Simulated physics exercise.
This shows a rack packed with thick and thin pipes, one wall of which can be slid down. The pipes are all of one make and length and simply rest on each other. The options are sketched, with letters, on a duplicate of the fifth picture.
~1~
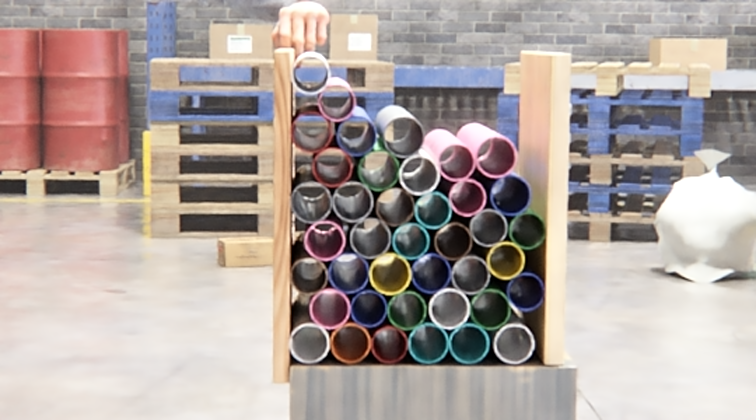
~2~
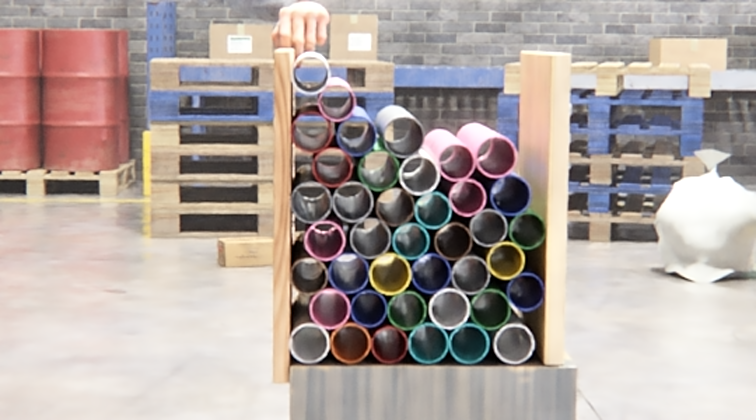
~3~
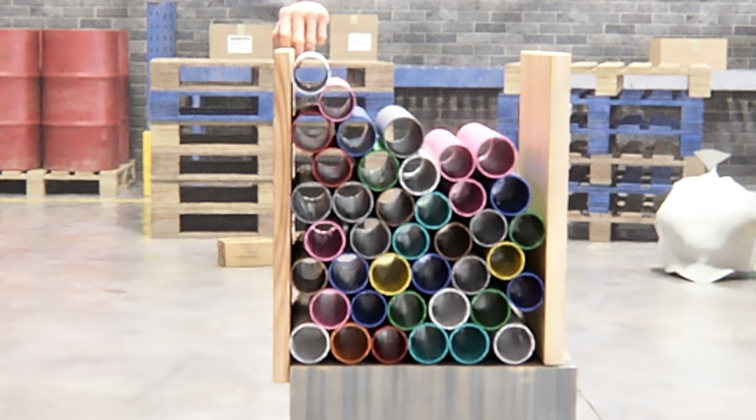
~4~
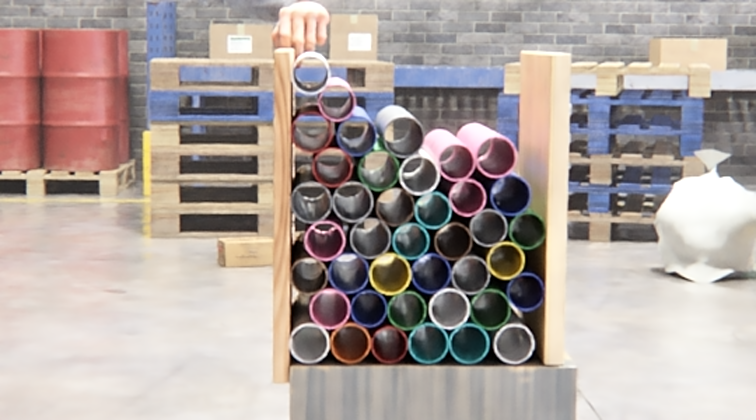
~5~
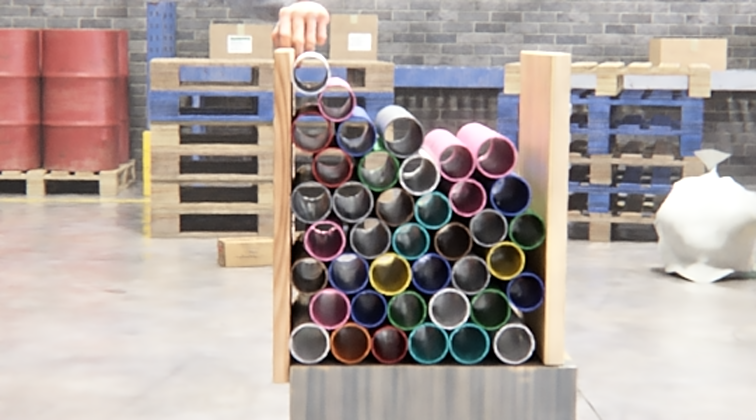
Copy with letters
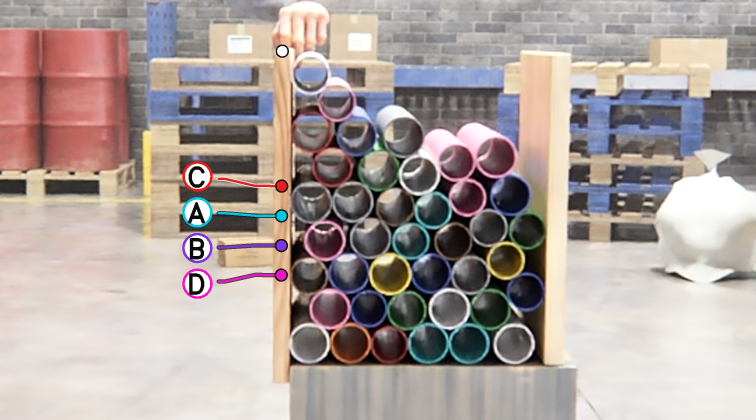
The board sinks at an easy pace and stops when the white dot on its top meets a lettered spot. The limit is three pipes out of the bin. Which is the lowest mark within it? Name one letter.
It can be let down to A.
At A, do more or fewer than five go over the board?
Fewer than five.
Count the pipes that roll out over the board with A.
With A, three.
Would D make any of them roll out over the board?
Yes, at D.
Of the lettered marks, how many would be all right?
The number is two.
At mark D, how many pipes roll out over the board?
The count is six.
On the copy, A at (282, 216); B at (281, 245); C at (282, 186); D at (281, 275); the white dot at (282, 51).
On A. First, top of the board (290, 122).
Then, top of the board (290, 203).
Finally, top of the board (290, 215), three out over the board.
By contrast, B more than three out over the board; C two out over the board; D more than three out over the board.
